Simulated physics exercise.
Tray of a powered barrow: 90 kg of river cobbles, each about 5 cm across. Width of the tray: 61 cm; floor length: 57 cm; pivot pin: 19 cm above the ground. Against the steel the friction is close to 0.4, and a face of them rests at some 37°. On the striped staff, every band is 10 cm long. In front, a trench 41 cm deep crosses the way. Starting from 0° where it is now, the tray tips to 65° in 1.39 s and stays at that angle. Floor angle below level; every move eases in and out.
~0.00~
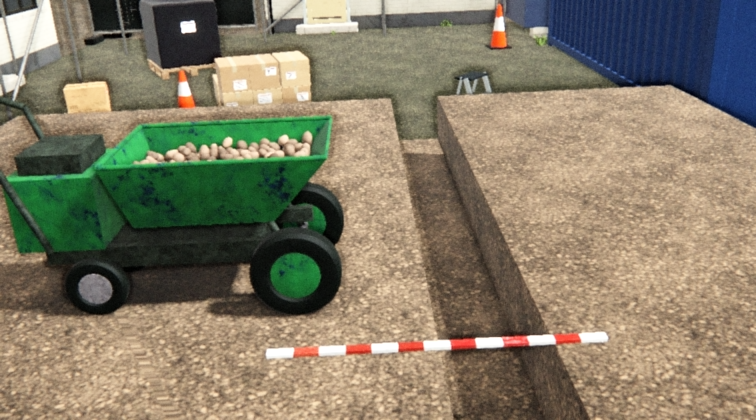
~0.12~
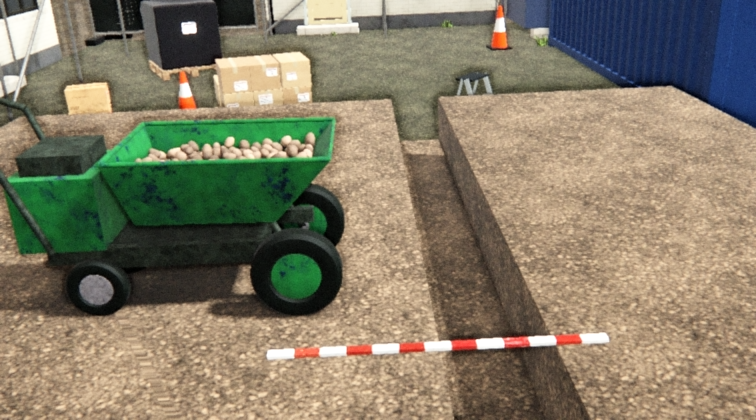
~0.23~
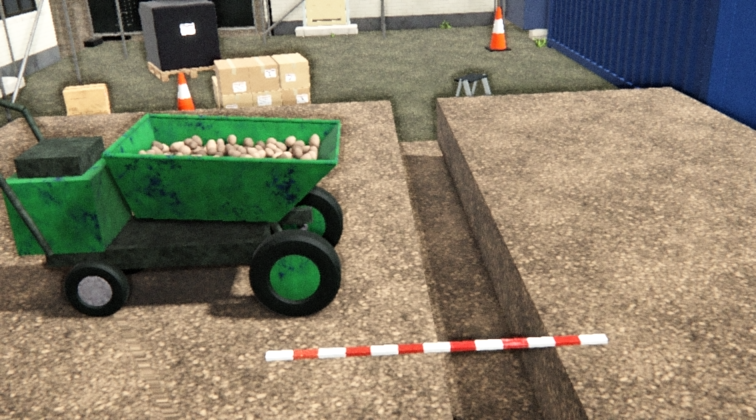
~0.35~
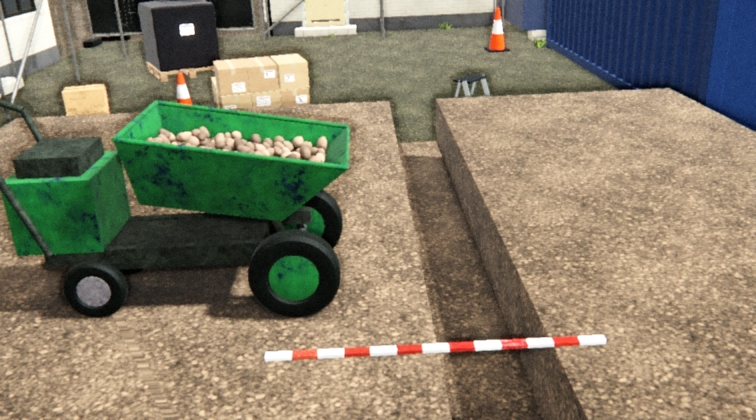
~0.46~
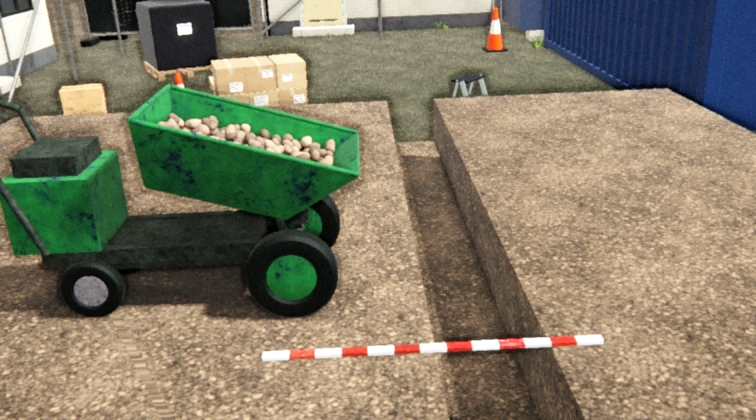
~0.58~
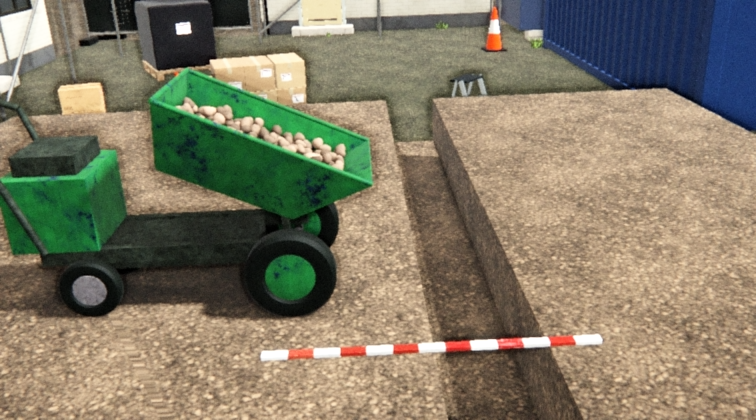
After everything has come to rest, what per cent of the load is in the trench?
I would say 100 percent.
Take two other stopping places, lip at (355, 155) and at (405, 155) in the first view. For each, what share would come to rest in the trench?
Roughly 95 in a hundred from the first, 55 in a hundred from the second.
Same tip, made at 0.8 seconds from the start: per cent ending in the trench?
In that case some 100 per cent.
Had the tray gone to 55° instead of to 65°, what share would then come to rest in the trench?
I'd guess some 60 in a hundred.
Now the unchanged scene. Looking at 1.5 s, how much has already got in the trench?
At that moment: Approx. 30 %.
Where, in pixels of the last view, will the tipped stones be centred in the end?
Somewhere near pixel (472, 340).
After 1.0 s the floor is at 55°; 100 % in the tray; the foremost stones are at (389, 206).
After 1.5 s the floor is at 65°; 71 % in the tray, 29 % in the trench; the foremost stones are at (493, 322).
After 1.8 s the floor is at 65°; 33 % in the tray, 1 % short of the trench, 66 % in the trench; the foremost stones are at (511, 341).
After 3.8 s the floor is at 65°; 0 % in the tray, 100 % in the trench; the foremost stones are at (505, 330).
